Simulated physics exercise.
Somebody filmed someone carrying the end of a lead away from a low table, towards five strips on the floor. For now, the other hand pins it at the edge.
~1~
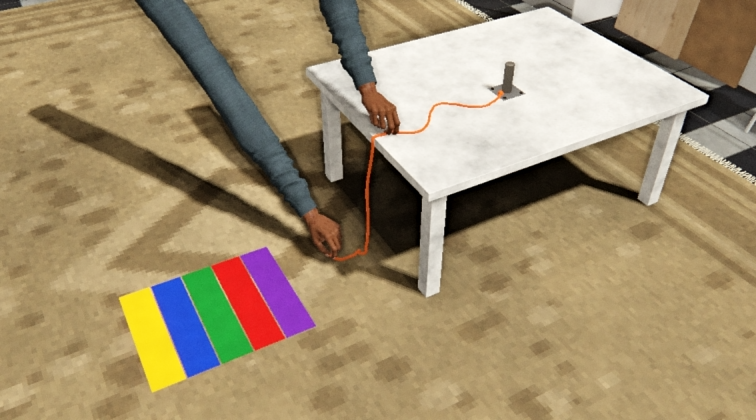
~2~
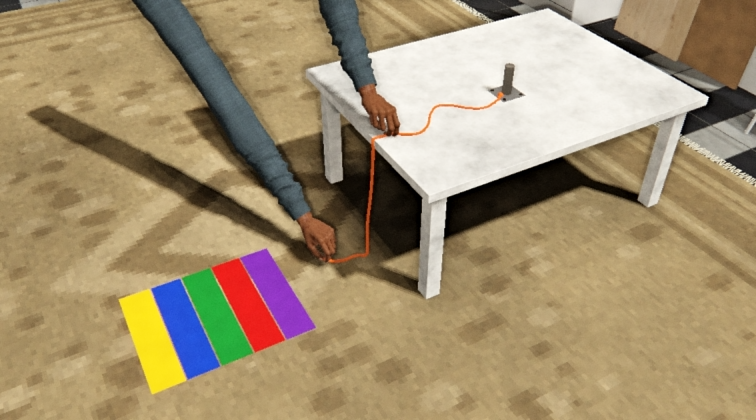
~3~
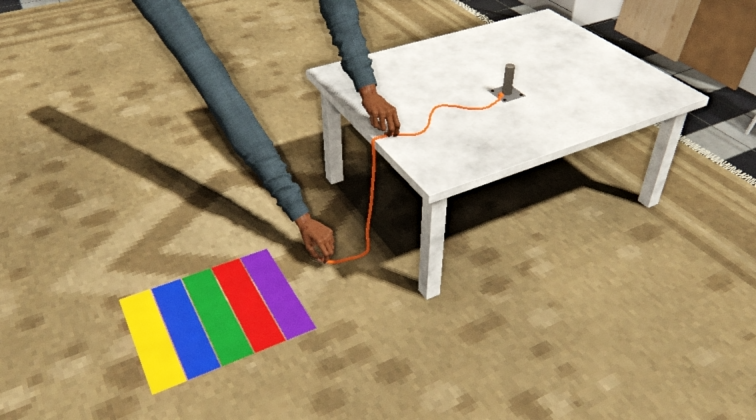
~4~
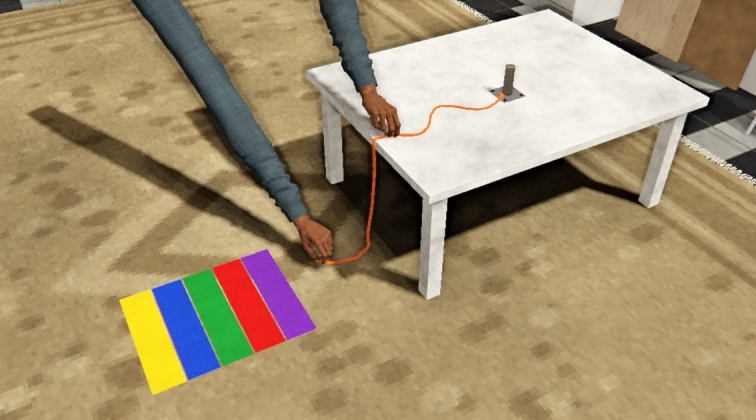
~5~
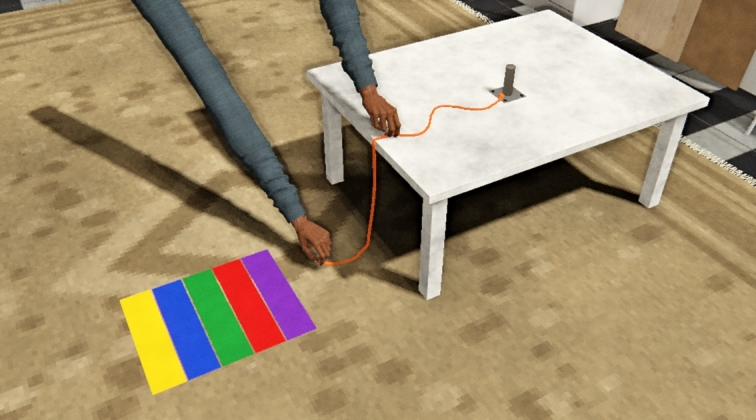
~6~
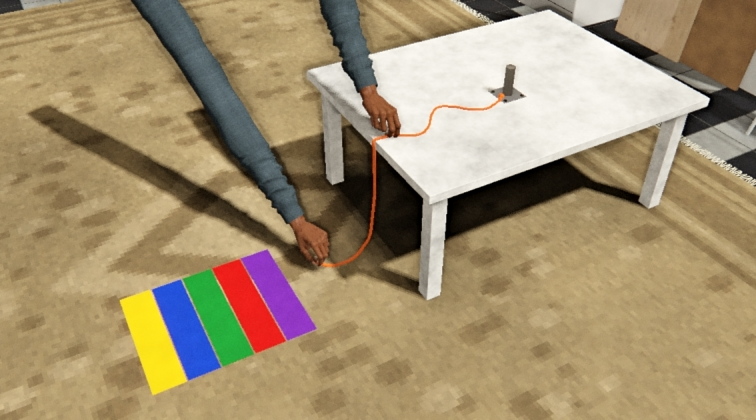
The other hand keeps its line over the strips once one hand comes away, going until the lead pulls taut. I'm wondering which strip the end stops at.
It stops at the green strip.
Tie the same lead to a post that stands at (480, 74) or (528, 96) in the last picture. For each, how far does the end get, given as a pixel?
In that order, about (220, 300) and (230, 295).
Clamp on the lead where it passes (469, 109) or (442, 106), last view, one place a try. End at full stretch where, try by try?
Per try (px, approx.): (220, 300), (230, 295).
Soon after, end near (273, 279); over purple.
Then, end near (234, 294); over red.
At full stretch, end near (211, 302); over green. It gets as far as the green strip.
